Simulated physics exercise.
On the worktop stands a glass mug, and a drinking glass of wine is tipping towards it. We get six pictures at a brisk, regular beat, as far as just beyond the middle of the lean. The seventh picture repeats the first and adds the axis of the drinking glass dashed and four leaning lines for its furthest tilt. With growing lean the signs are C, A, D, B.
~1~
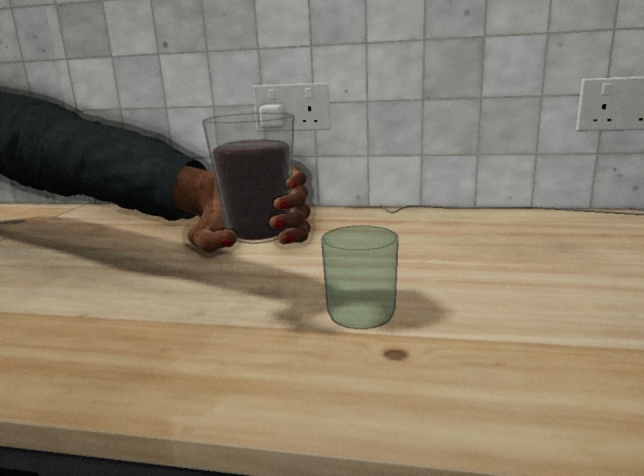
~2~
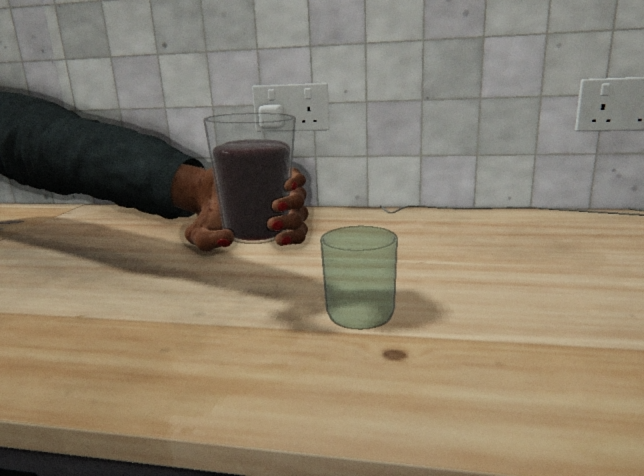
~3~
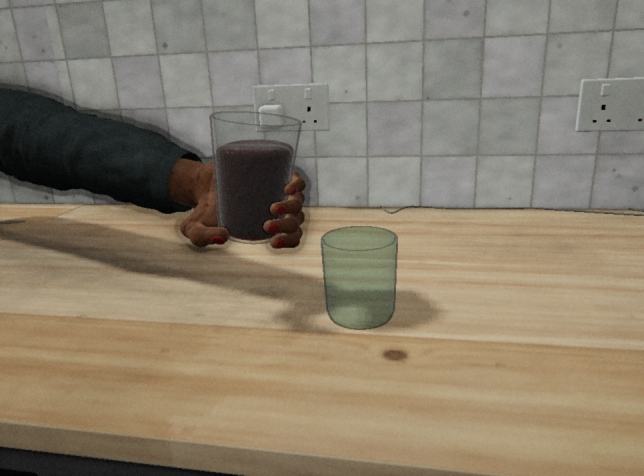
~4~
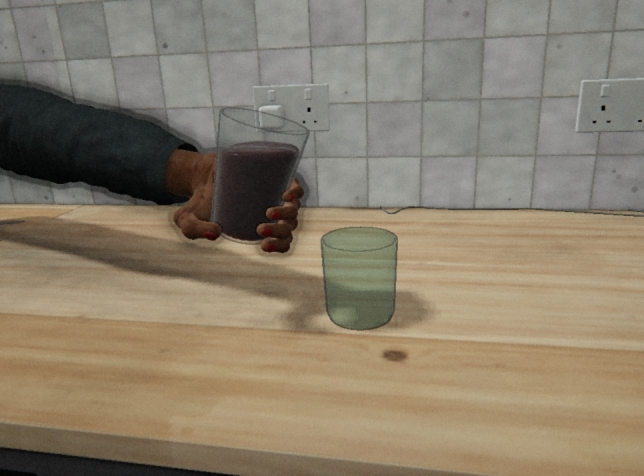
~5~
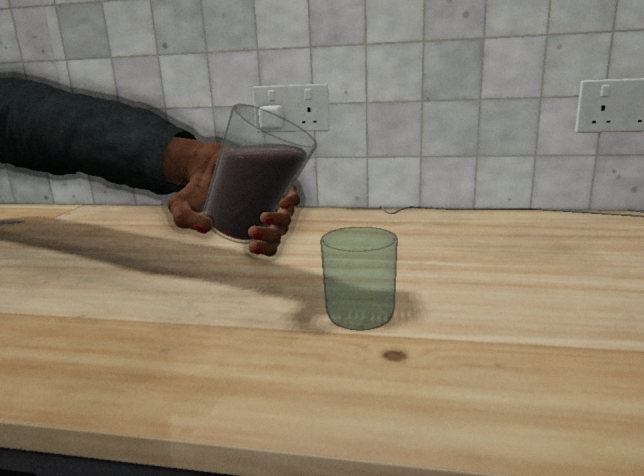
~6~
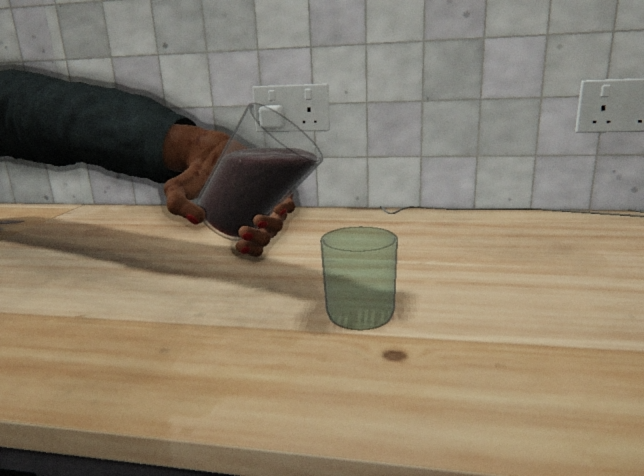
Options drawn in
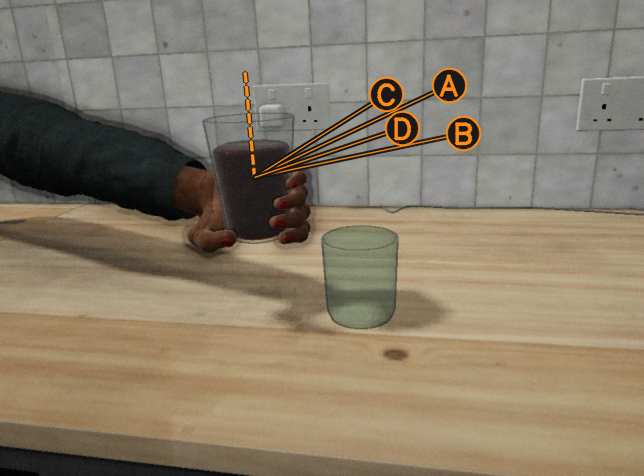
A hand in a dark sleeve, reaching in from the left, holds a clear glass of dark purplish liquid above a pale wooden worktop, seen from the front and slightly above. A greenish, empty-looking glass stands near the centre, before grey tiles with wall sockets. The held glass starts upright, then tilts steadily rightward, its liquid nearing the lip, while the view stays still.
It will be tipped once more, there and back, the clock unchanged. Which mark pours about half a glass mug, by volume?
I would pick mark D.
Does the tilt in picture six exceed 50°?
No.
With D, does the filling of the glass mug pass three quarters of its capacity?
No, less.
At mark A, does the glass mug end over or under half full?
Under half.
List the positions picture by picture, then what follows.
In the first frame, upright, lip at (289, 116); rim of the glass mug round (360, 237); nothing has left yet.
In the second frame, tipped about 2°, lip at (291, 118); nothing has left yet.
In the third frame, tipped about 8°, lip at (297, 123); nothing has left yet.
In the fourth frame, tipped about 17°, lip at (306, 132); nothing has left yet.
In the fifth frame, tipped about 28°, lip at (314, 144); nothing has left yet.
In the sixth frame, tipped about 40°, lip at (320, 159); nothing has left yet.
On the marked copy, A at (433, 92); B at (446, 137); C at (372, 103); D at (385, 133).
With A, the glass mug ends with about 36 % of what it can hold.
With B, the glass mug ends with about 65 % of what it can hold.
With C, the glass mug ends with about 25 % of what it can hold.
With D, the glass mug ends with about 50 % of what it can hold.
